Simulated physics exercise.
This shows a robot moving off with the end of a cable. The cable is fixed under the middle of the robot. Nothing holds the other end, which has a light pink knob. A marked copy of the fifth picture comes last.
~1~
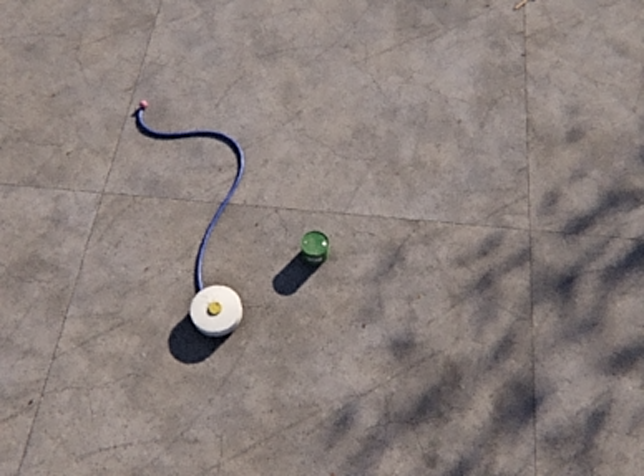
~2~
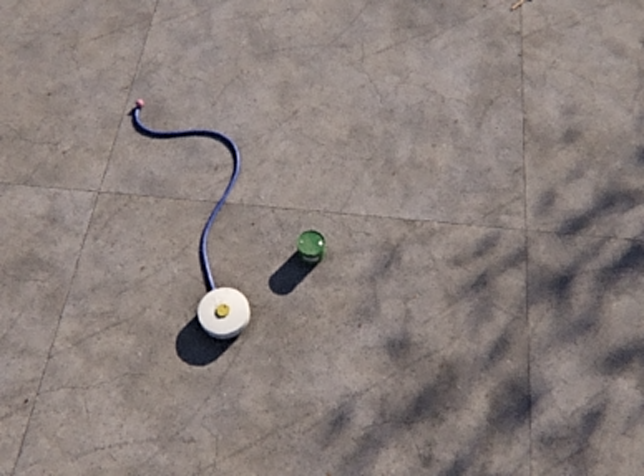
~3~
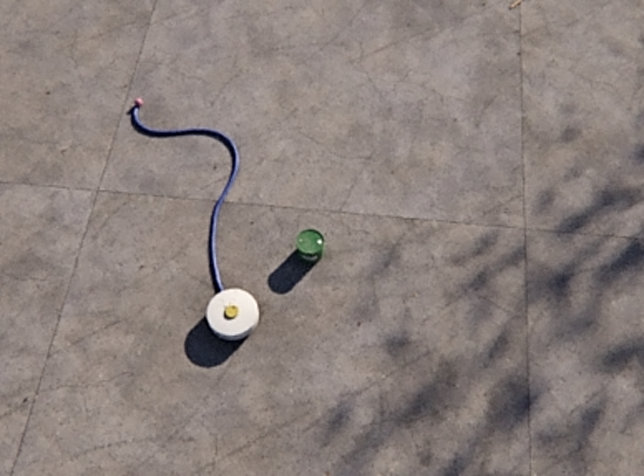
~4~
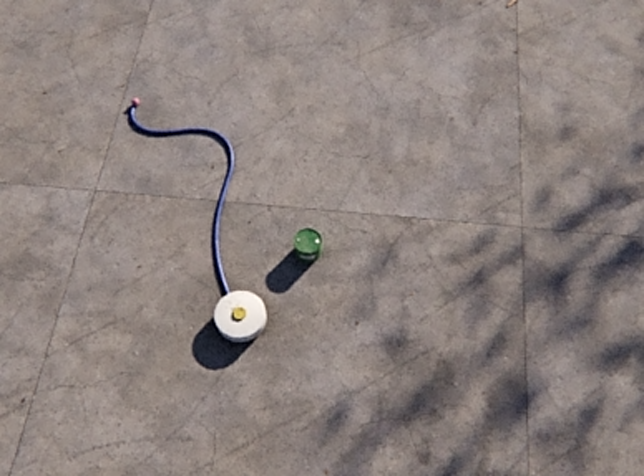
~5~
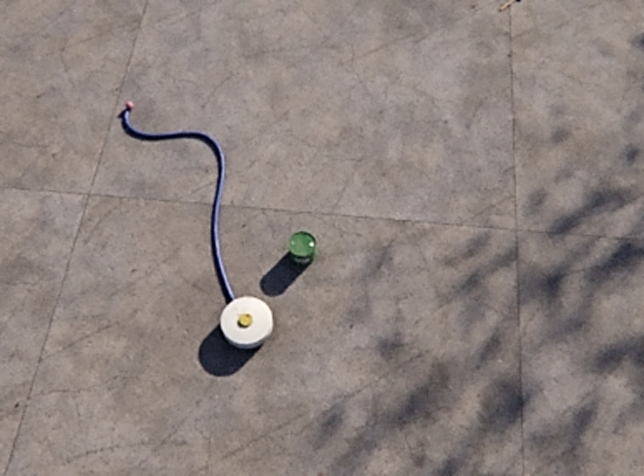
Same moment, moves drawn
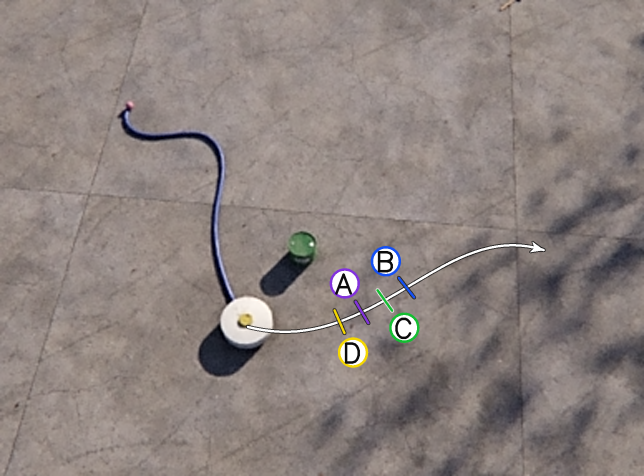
In this clip, a round white robot with a yellow centre moves a short way right and slightly down on grey paving, pulling one end of a blue cable, while the pink-knobbed end and a green pot stay put.
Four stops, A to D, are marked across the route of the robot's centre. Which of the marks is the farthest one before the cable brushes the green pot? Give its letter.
Mark A.
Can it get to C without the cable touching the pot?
No.
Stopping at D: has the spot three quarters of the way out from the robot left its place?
Yes.
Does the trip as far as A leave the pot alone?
For that mark, yes.
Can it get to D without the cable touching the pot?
Yes.
On the marked copy, A at (362, 312); B at (406, 288); C at (385, 300); D at (339, 322); the route from (248, 327) via (402, 291) to (544, 250).
With A. Early on, robot (289, 328), middle of the cable (218, 189), free end (129, 106).
Further on, robot (330, 321), middle of the cable (220, 201), free end (129, 106).
At the end, robot (362, 309), middle of the cable (226, 209), free end (128, 109); nothing has been touched.
As for the rest, B brings the cable against the pot; C brings the cable against the pot; D is safe but short.
